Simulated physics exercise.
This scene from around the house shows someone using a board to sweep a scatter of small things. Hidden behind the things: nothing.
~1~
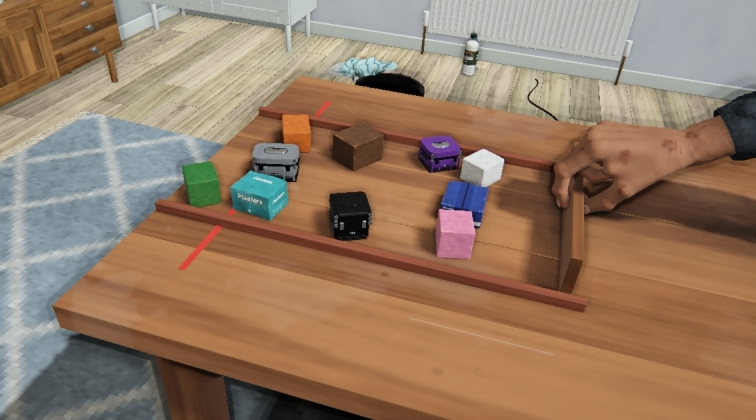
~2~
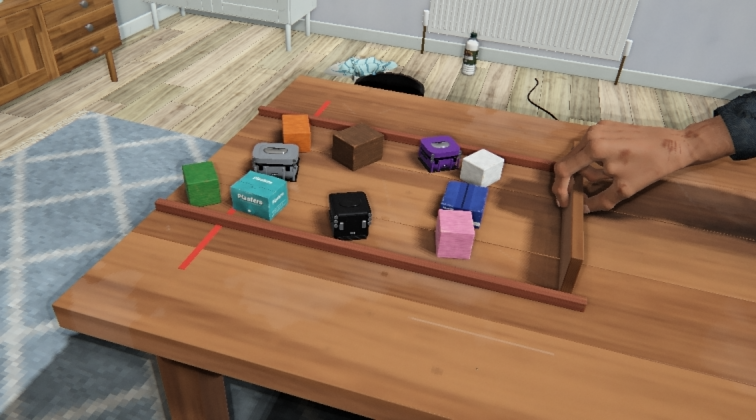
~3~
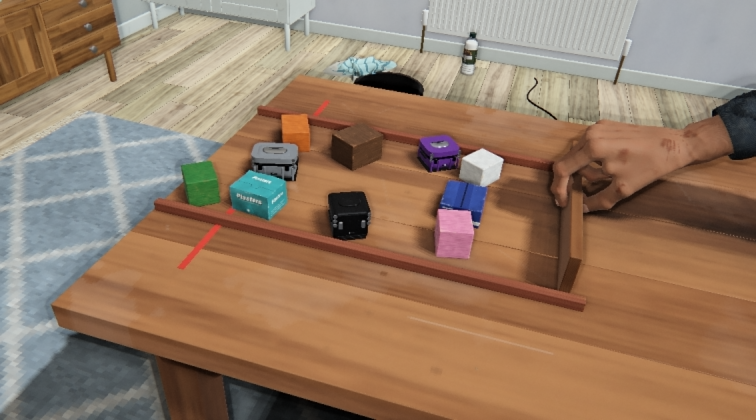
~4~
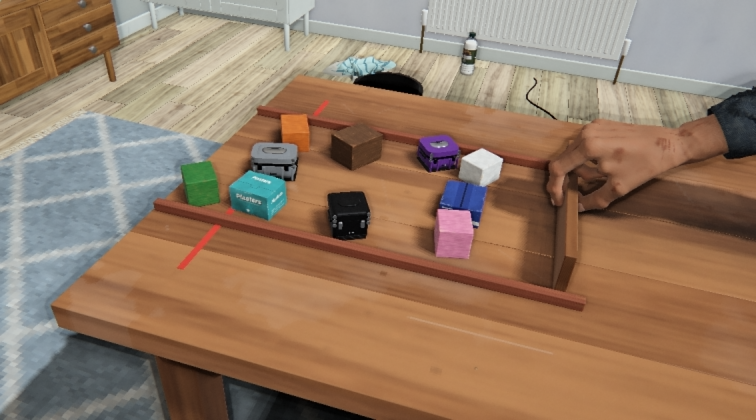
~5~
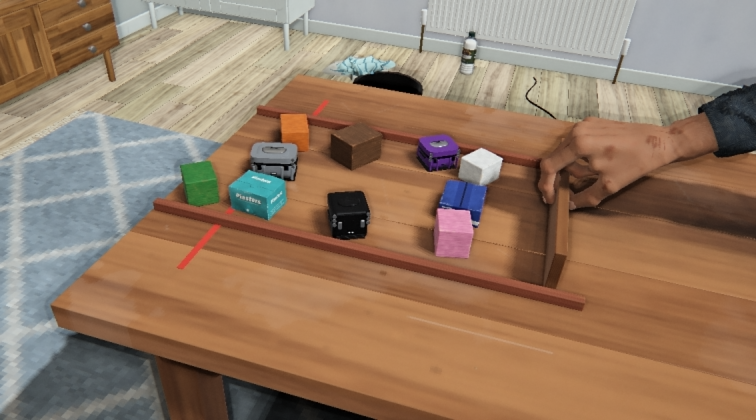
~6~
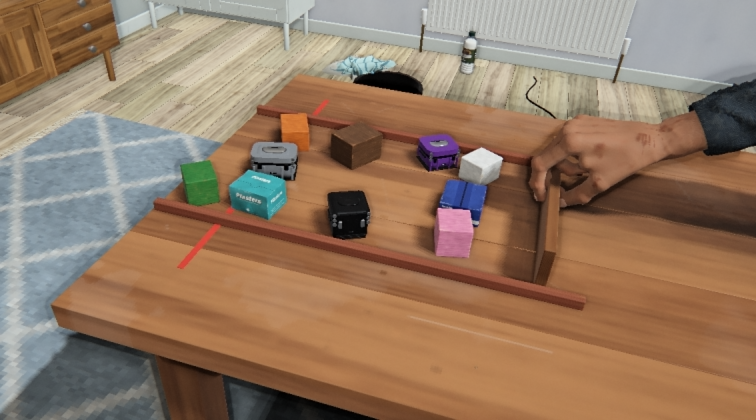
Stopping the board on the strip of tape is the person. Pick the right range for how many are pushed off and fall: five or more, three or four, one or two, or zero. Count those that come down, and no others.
The right range is three or four.
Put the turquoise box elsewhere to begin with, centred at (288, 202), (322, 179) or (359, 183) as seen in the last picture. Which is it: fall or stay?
Place by place, it goes down, holds its place, holds its place.
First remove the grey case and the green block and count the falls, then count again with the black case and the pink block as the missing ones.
Fallen: 2, and 1 in the other try.
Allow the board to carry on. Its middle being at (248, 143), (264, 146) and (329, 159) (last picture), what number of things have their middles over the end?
In order of the places given, that's 6, 4 and 0.
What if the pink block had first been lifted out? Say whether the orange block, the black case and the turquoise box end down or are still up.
In that case the orange block goes off the edge, the black case stays where it is, the turquoise box stays where it is.
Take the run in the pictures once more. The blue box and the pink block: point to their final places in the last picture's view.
Around (248, 160) and around (228, 182).
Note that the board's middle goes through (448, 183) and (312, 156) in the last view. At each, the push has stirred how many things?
At the first spot the count is 4, and at the second it is 10.
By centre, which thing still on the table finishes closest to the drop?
The one you want is the grey case.
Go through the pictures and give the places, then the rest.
Green block (202, 185); orange block (296, 134); grey case (277, 162); board (572, 210); tape (272, 167), in the first picture.
Orange block (296, 133); white block (482, 169), in the second picture.
Grey case (276, 162); board (571, 209), in the third picture.
Green block (200, 184); brown block (357, 146), in the fourth picture.
Orange block (294, 133); purple case (438, 153), in the fifth picture.
Green block (200, 183); orange block (295, 132); grey case (275, 161); board (550, 204); tape (270, 165), in the sixth picture.
A little later, none off yet; green block at rest near (200, 183); orange block at rest near (295, 132); grey case at rest near (275, 161).
Next, none off yet; green block tilted a little near (163, 175); orange block shifted about its own width near (262, 124); grey case shifted about its own width near (250, 154).
When it is over, the number that fall off is three or four; down, turquoise box, orange block and green block.
